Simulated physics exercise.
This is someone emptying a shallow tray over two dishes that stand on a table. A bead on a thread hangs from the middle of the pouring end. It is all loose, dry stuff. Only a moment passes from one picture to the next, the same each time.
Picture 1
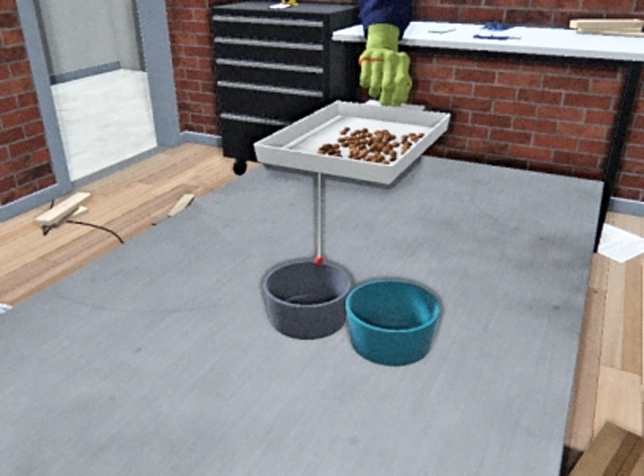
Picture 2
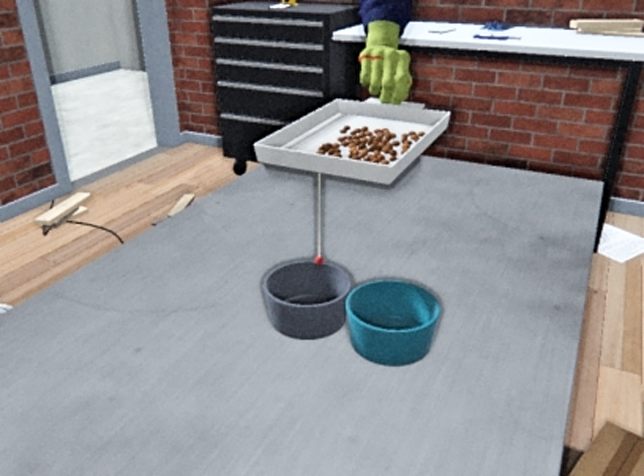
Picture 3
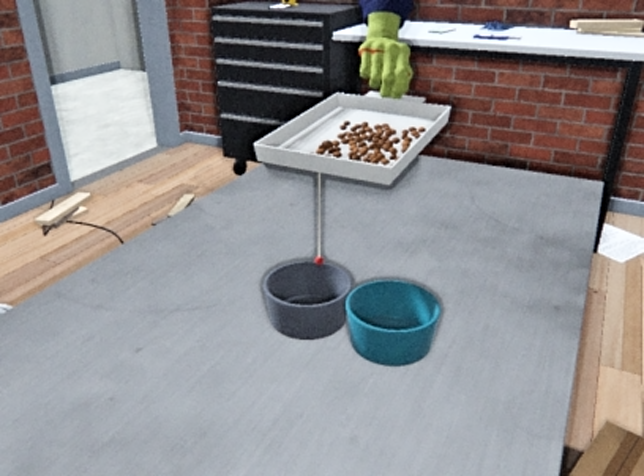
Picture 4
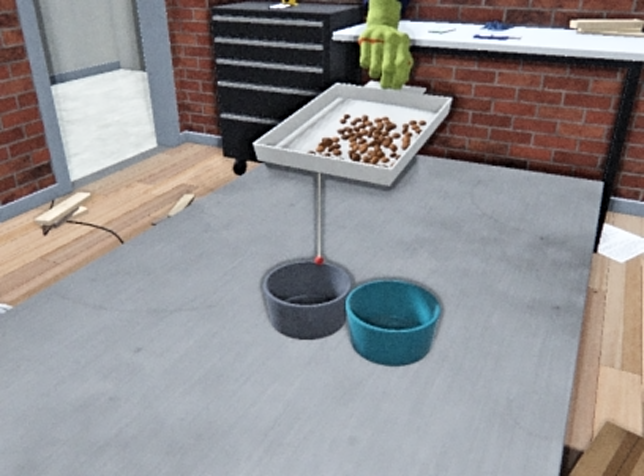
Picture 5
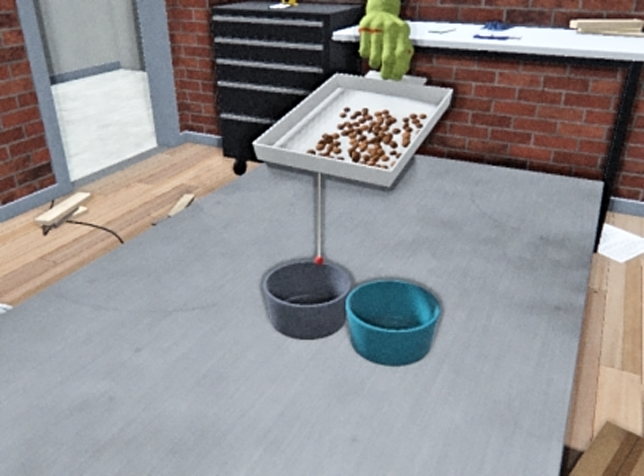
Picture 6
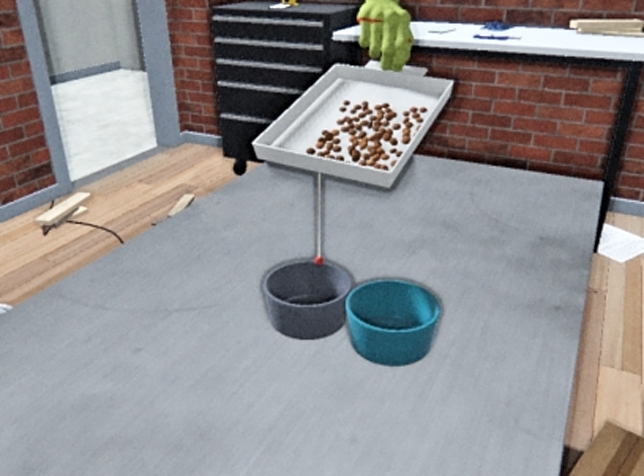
At first, a green hand is at the far end of a shallow white tray of brown kibble, above a grey dish and a teal dish, with a red bead hanging on a thread. Then the hand gradually raises that end, tilting the tray slightly, and the kibble spreads a little inside.
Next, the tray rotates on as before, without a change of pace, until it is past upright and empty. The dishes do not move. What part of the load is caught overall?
They take the larger part between them.
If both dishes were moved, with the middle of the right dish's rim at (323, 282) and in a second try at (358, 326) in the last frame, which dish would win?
First the dish on the right, then right.
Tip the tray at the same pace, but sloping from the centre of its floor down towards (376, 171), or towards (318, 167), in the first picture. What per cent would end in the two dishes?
In turn 90 and 60 in a hundred.
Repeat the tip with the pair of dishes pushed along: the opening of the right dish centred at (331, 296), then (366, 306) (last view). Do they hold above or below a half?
In turn: The larger part; above a half.
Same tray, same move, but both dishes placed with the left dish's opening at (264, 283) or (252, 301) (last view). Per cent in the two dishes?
Near 100 % and 30 %.
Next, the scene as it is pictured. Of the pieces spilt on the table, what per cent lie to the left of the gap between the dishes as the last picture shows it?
Close to 60 per cent.
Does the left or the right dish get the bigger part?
More ends in the dish on the right.
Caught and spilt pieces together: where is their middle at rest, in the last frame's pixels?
At about (374, 338).
Shortly afterwards, tray tipped steeply; the whole lot on the tray.
Next, tray tipped right over; near half on the tray; a little in the right dish; a little in the left dish; a little outside both; near a quarter in the air.
Some moments later, tray tipped past a quarter turn; near half in the right dish; near a quarter in the left dish; near a quarter outside both.
In the end, tray tipped past a quarter turn; near half in the right dish; near a quarter in the left dish; near a quarter outside both.
